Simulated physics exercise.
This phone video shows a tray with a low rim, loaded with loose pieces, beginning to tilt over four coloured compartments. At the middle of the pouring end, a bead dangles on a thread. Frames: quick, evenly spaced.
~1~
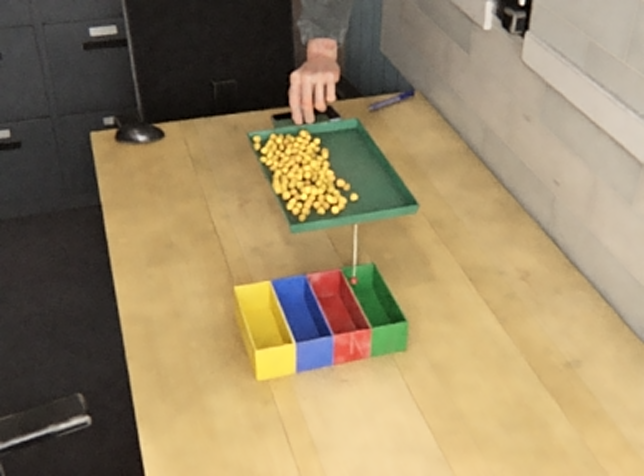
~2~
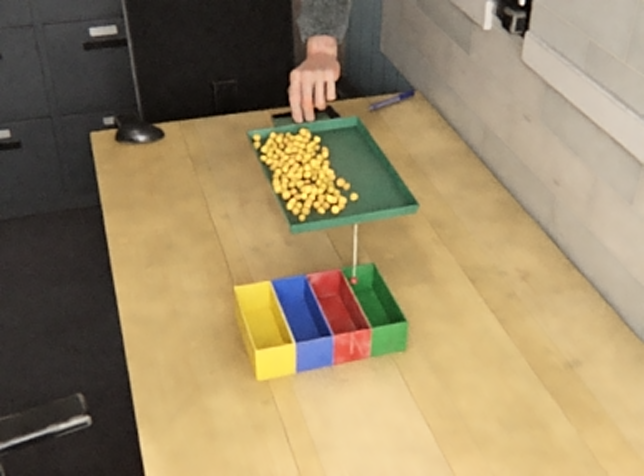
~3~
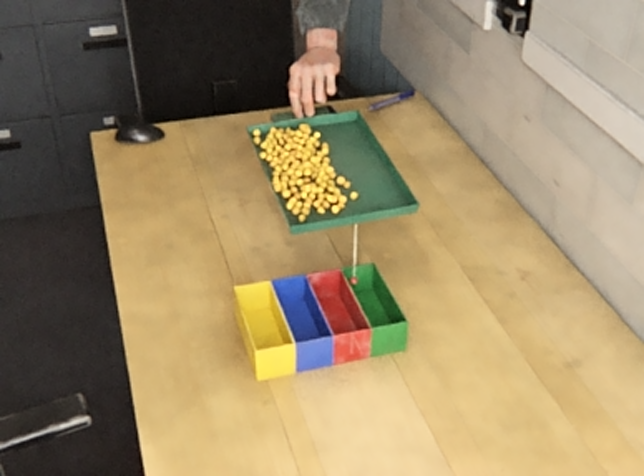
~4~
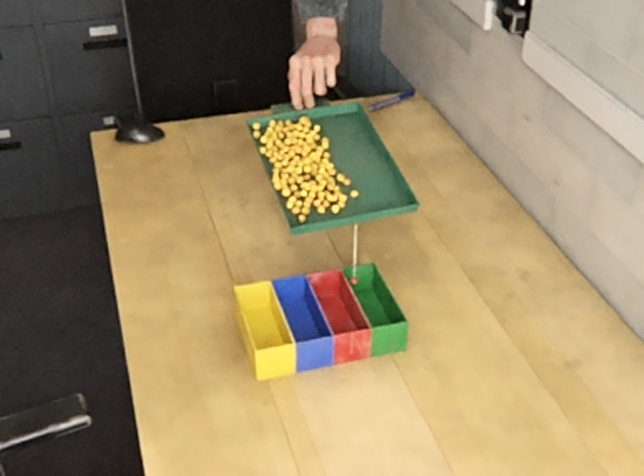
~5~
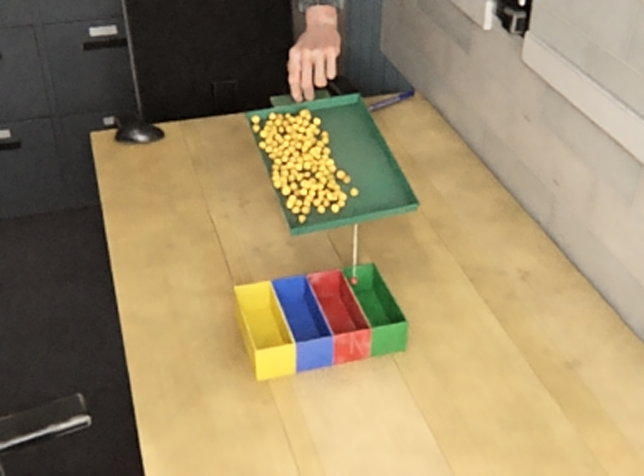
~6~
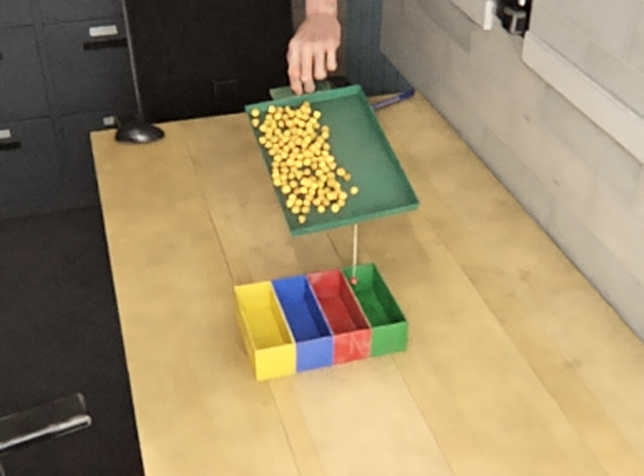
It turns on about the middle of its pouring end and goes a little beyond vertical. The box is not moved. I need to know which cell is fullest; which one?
That is the blue cell.
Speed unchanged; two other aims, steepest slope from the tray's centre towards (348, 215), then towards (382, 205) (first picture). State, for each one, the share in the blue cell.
First some 20, then 0 per cent.
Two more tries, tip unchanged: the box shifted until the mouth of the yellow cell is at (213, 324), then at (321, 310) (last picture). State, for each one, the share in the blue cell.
Close to 10 in a hundred, then close to 20 in a hundred.
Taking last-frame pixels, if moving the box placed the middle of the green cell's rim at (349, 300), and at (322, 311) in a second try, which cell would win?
That red cell, then the cell in green.
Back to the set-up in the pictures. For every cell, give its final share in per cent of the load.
Approximate shares in per cent - yellow cell 10, blue cell 50, red cell 30, green cell 10.
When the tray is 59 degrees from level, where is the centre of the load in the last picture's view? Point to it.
Roughly at (311, 191).
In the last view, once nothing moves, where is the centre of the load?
Around (313, 342).
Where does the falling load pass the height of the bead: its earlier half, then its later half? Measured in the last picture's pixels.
I'd place the first part at (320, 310) and the rest at (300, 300).
Shortly afterwards, tray tipped steeply; all but a few on the tray; only a few in the blue cell; only a few falling or outside the box.
Next, tray tipped right over; all but a few on the tray; only a few in the blue cell; only a few in the red cell; only a few falling or outside the box.
Some moments later, tray tipped past a quarter turn; near half in the blue cell; near a third in the red cell; a little in the yellow cell; a little in the green cell; only a few falling or outside the box.
In the end, tray tipped past a quarter turn; near half in the blue cell; near a third in the red cell; a little in the yellow cell; a little in the green cell; only a few outside the box.
